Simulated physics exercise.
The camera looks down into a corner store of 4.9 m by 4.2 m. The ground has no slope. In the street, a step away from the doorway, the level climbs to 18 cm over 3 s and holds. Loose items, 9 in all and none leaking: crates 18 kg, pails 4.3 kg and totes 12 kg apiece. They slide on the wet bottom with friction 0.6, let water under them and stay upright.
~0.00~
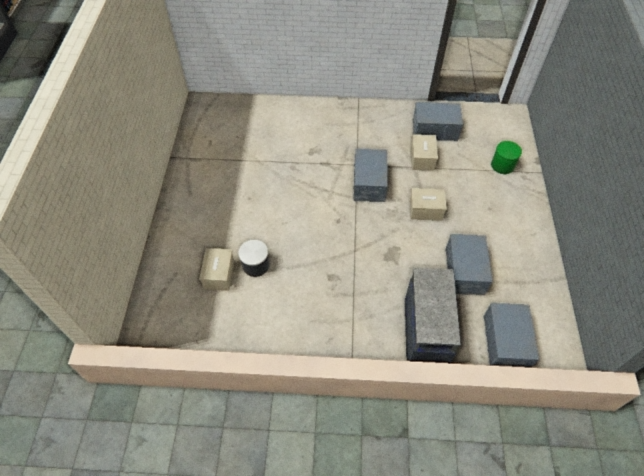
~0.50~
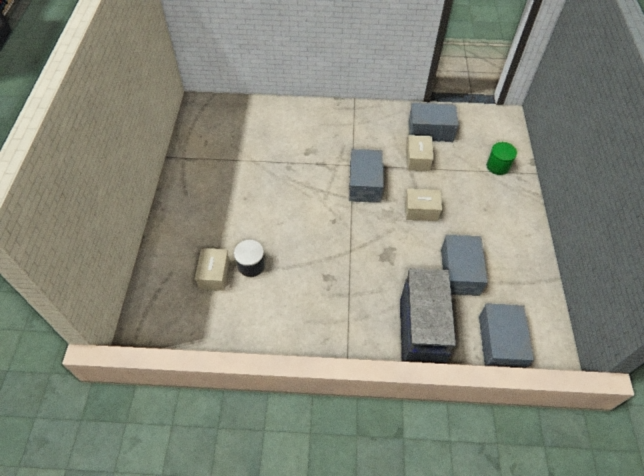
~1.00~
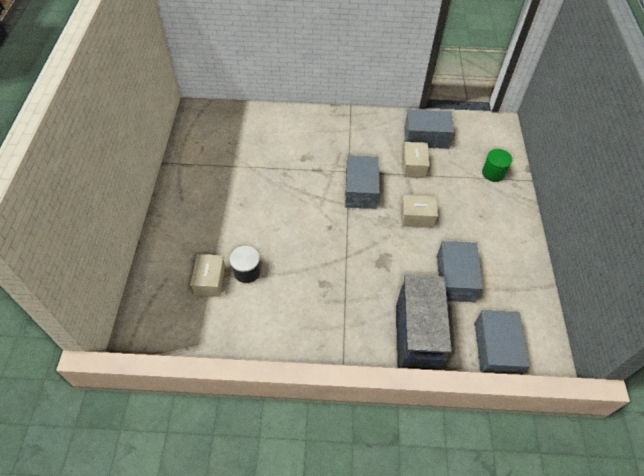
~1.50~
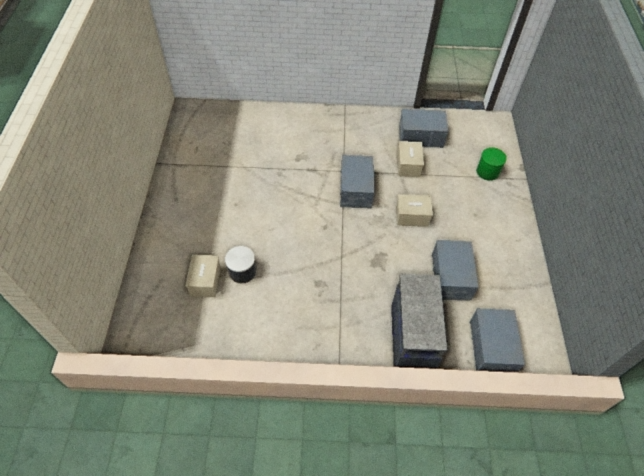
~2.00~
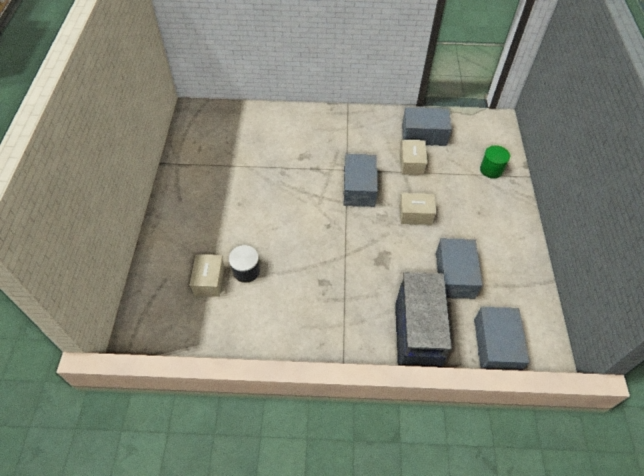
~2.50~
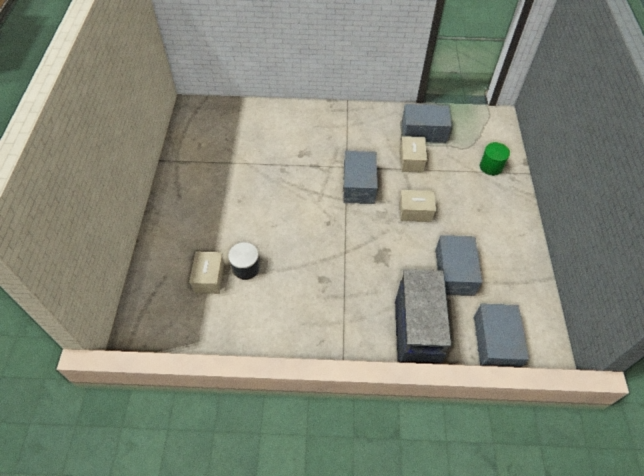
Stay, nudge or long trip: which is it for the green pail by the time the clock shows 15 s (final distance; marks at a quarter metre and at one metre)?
The green pail ends far away.
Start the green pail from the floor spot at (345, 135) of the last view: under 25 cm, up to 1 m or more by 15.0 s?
It barely shifts.
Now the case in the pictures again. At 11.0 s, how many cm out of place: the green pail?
Roughly 250 cm by then.
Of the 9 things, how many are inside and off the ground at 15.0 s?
At that moment 2.
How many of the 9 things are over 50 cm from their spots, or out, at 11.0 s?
By then 3.
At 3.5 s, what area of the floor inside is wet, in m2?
Roughly 2.5 m2.
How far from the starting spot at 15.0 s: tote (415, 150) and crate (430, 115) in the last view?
In that order: 5 cm, 20 cm.
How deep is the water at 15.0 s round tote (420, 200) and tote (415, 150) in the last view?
About 7 and 6 cm.
After 3.5 s the green pail is near (503, 159), 0.1 m from its start, aground; 0 afloat.
After 6.8 s the green pail is near (569, 358), 2.8 m from its start, afloat; 1 afloat.
After 11.0 s the green pail is near (460, 328), 2.6 m from its start, afloat; 2 afloat.
After 15.0 s the green pail is near (352, 219), 2.2 m from its start, afloat; 2 afloat.
